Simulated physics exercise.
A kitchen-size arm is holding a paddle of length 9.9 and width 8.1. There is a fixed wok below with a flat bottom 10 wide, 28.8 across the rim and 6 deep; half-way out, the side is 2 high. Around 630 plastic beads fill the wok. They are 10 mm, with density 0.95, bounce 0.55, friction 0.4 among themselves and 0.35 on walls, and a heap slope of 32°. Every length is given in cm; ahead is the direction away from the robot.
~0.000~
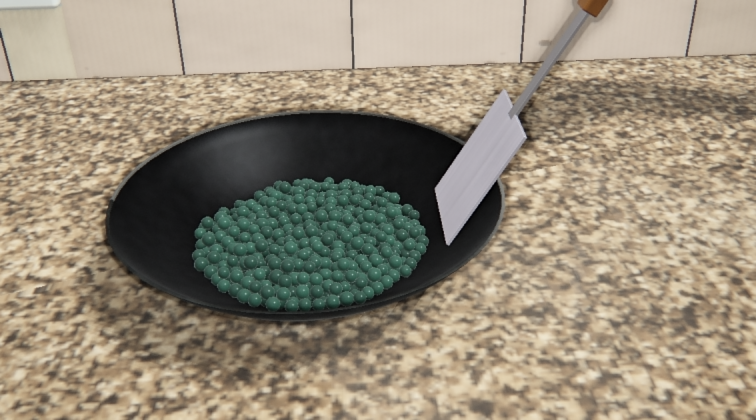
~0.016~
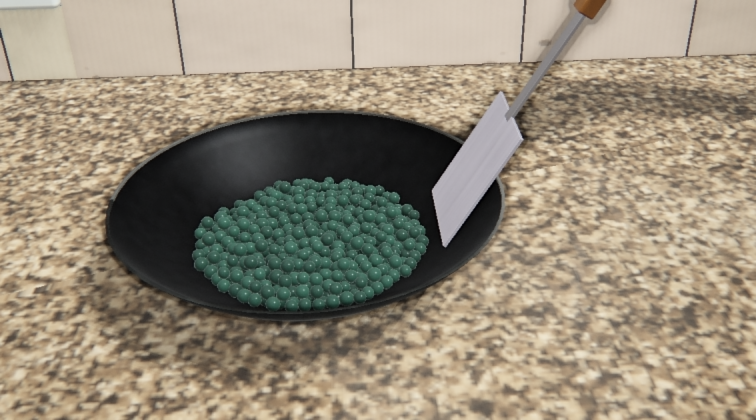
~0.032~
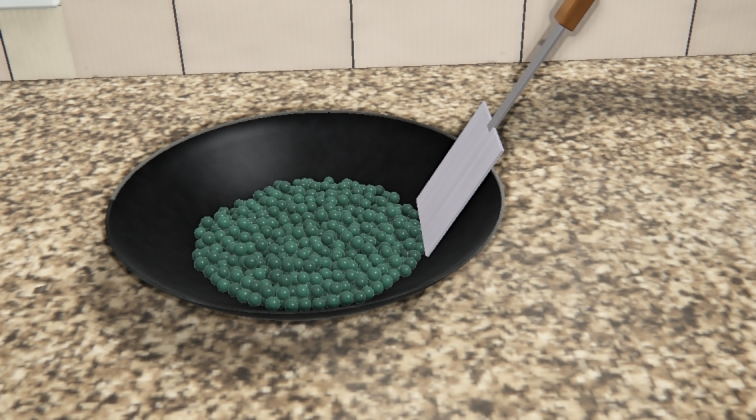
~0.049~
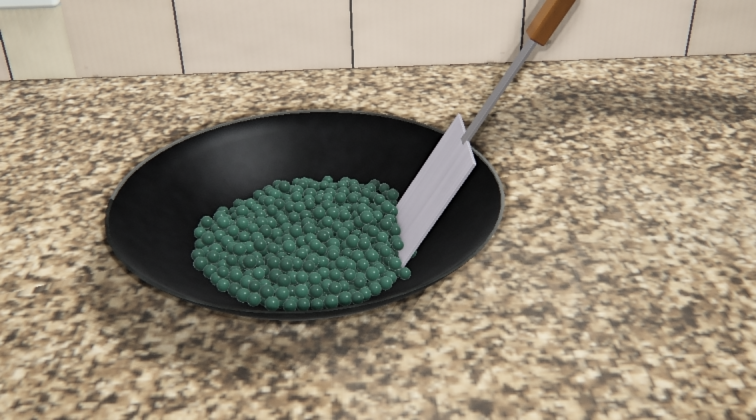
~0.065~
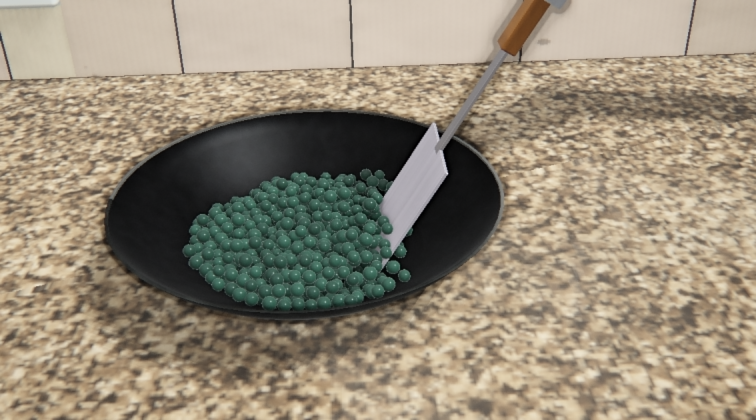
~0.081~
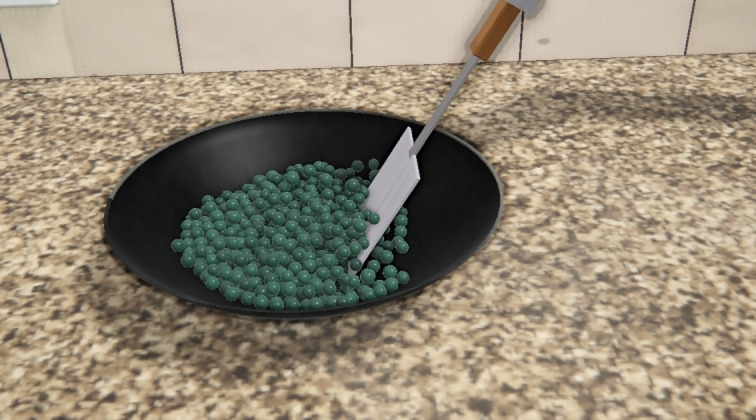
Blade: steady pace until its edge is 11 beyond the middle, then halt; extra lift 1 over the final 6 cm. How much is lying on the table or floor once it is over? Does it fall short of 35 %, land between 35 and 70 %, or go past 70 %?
It lands between 35 and 70 %.
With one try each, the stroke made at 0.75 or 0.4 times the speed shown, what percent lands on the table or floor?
The two tries give about 40 and 25 in a hundred.
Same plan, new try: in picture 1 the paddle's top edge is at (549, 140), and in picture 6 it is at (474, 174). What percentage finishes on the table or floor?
Roughly 40 percent ends up there.
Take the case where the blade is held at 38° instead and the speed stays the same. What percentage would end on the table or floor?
Near 40 %.
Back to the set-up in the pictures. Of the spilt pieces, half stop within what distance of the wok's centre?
That distance comes to about 44 cm.
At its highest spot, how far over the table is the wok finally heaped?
About 4.5 centimetres.
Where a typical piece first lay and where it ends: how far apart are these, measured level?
The figure is about 9 cm.
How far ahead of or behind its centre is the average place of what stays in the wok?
I'd say it's roughly 3.0 cm toward the front.
After 0.12 s, sloping 59°, highest piece 13 above the table; 630 in the wok, 2 on the blade or in flight.
After 0.16 s, sloping 59°, highest piece 16 above the table; 629 in the wok, 3 on the blade or in flight.
After 0.38 s, sloping 59°, highest piece 12 above the table; 346 in the wok, 91 on the table or floor, 195 on the blade or in flight.
After 1.43 s, sloping 59°, highest piece 4 above the table; 345 in the wok, 287 on the table or floor.
In the end, 345 in the wok, 287 on the table or floor. That is 45 % on the table or floor.
